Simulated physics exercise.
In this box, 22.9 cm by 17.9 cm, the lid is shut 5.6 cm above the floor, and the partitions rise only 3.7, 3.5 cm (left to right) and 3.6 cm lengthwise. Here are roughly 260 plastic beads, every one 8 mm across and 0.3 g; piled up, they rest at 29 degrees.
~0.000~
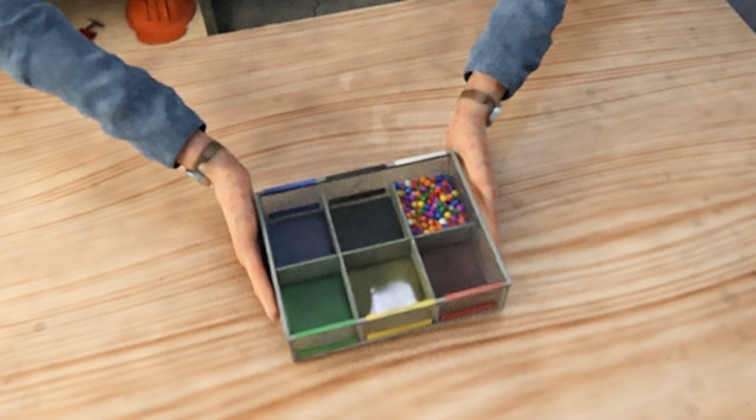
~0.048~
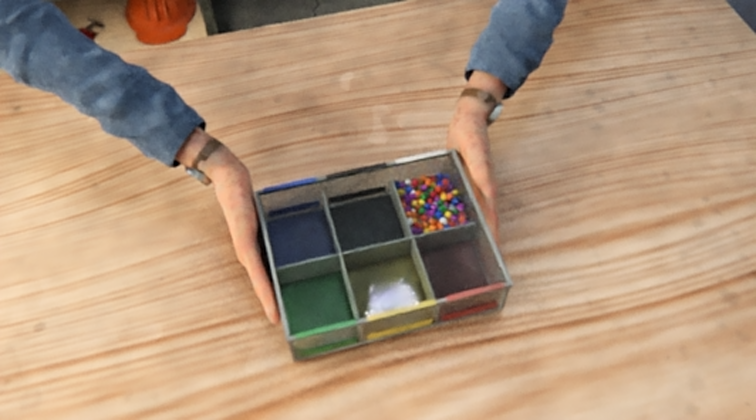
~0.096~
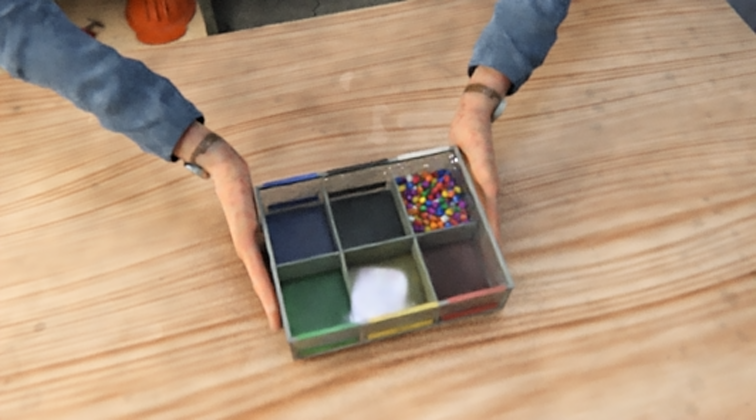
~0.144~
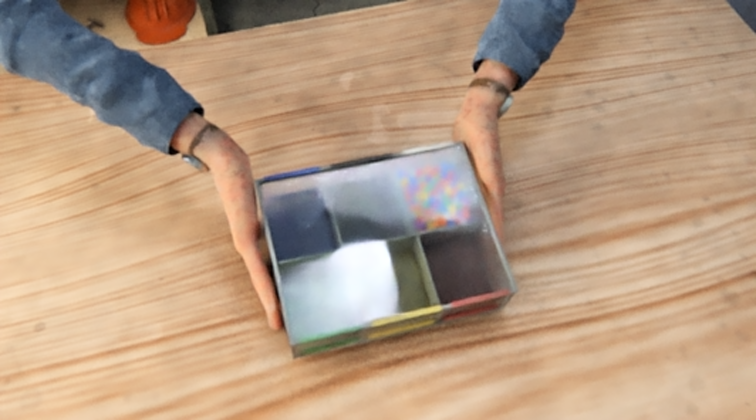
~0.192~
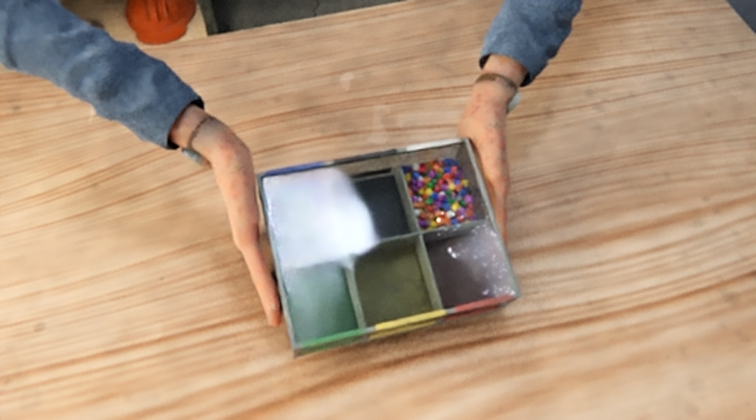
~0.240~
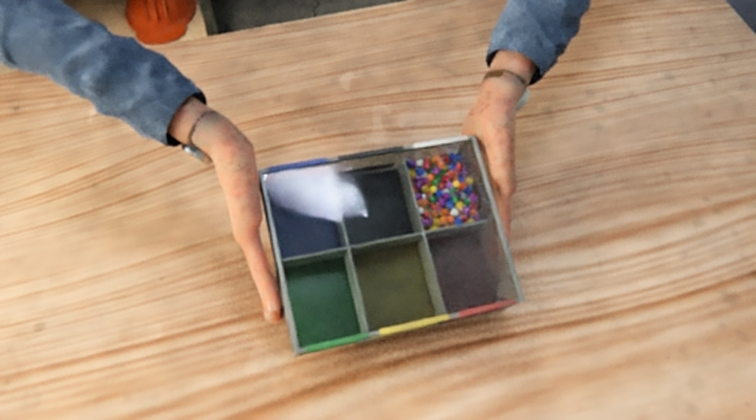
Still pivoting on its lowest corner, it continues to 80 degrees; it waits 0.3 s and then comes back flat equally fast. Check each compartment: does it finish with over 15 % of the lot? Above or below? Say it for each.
Red: Above, blue: Below, green: Below, yellow: Below, white: Above, black: Below.
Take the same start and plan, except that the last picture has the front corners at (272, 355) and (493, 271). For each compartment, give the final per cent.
By the end, red has 0%, blue has 0%, green has 40%, yellow has 20%, white has 30% and black has 10%.
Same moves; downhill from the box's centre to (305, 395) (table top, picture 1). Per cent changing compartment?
That comes to around 70 per cent.
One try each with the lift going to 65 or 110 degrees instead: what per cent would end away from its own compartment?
Roughly 25 percent, then roughly 75 percent.
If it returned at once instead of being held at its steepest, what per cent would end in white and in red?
In that case white keeps 60% and red keeps 40%.
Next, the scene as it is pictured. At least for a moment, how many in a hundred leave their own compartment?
I'd say near 50 percent of them.
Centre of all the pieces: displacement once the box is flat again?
It shifts by roughly 6.5 cm.
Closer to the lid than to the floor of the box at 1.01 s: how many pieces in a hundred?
Roughly 40 per cent.
After 1.01 s, tilt 80 degrees; red 40 %, white 60 %.
After 1.53 s, tilt 42 degrees; red 50 %, white 50 %.
After 2.11 s, tilt 0 degrees; red 50 %, white 50 %.
By 2.7 s all is still; red 50 %, blue 0 %, green 0 %, yellow 0 %, white 50 %, black 0 %.
